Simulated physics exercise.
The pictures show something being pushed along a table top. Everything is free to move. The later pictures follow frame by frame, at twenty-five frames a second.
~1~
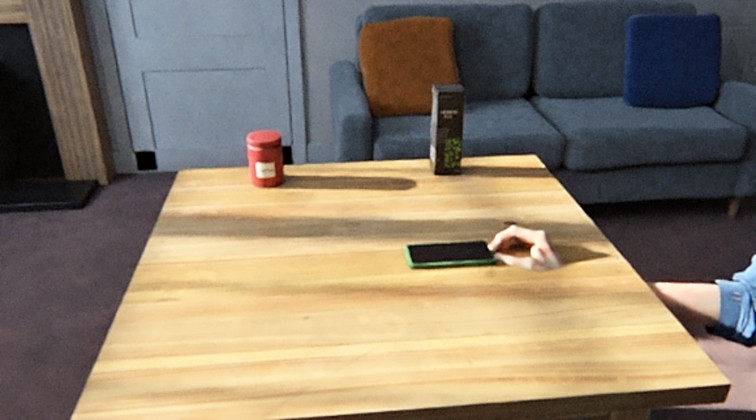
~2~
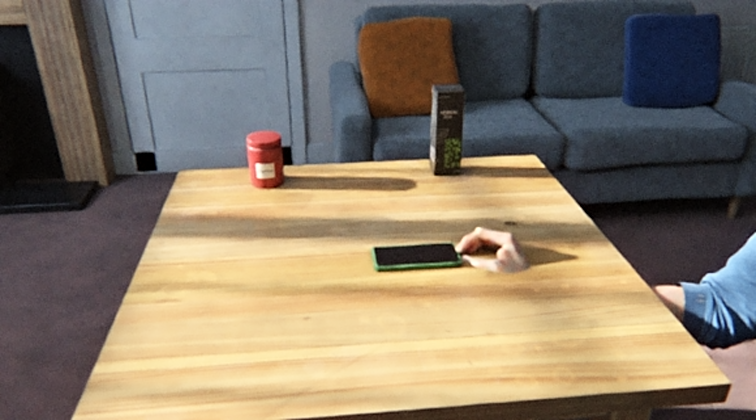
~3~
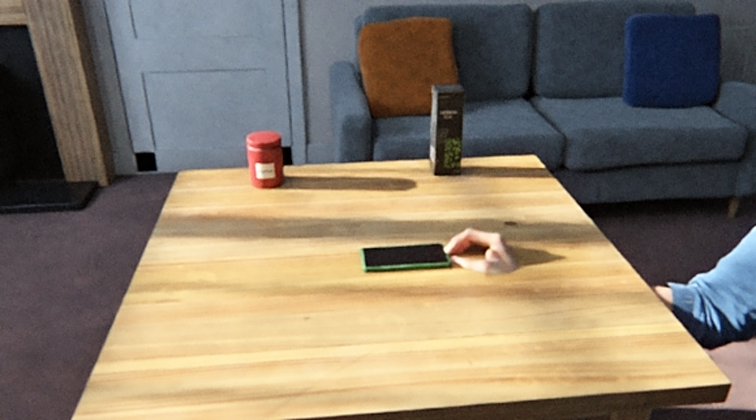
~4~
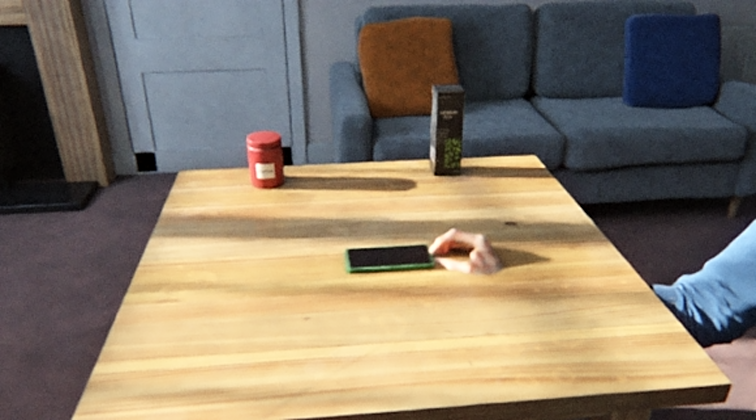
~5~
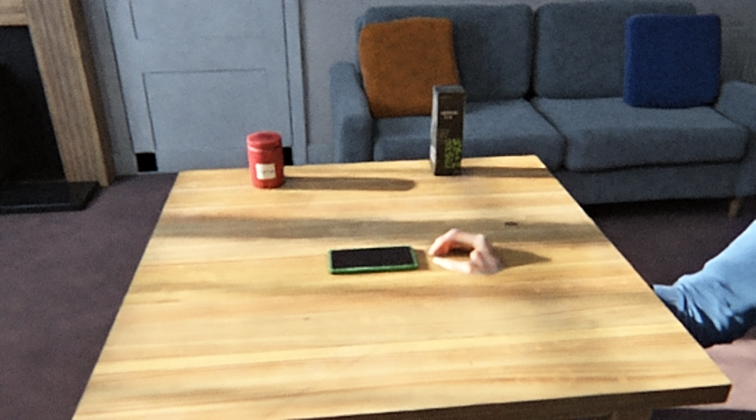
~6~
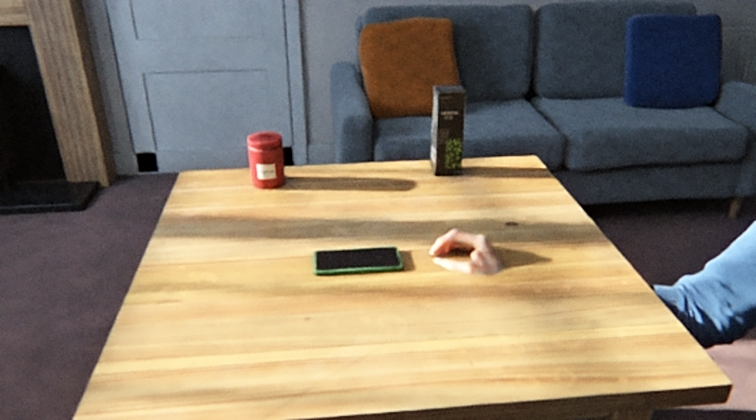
A hand pushed a green-edged phone leftward across a wooden table, past a red jar and a dark box standing behind it, then stayed back while the phone slid a little farther left.
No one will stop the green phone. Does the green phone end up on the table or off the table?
The green phone is still on the table.
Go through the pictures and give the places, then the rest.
The first picture shows under the hand; green phone (449, 254).
The second picture shows under the hand; green phone (416, 256).
The third picture shows under the hand; green phone (405, 257).
The fourth picture shows green phone (389, 258).
The fifth picture shows green phone (372, 259) displaced a little.
The sixth picture shows green phone (357, 260) displaced a little.
Then, 0.10 s past the last view, green phone displaced about its own width near (328, 262).
Then, 0.20 s past the last view, green phone displaced about its own width near (312, 263).
Then, 0.30 s past the last view, green phone resting near (310, 265).
Finally, moved from the start, green phone. Final places as the last picture's camera would see them, green phone near (309, 264).
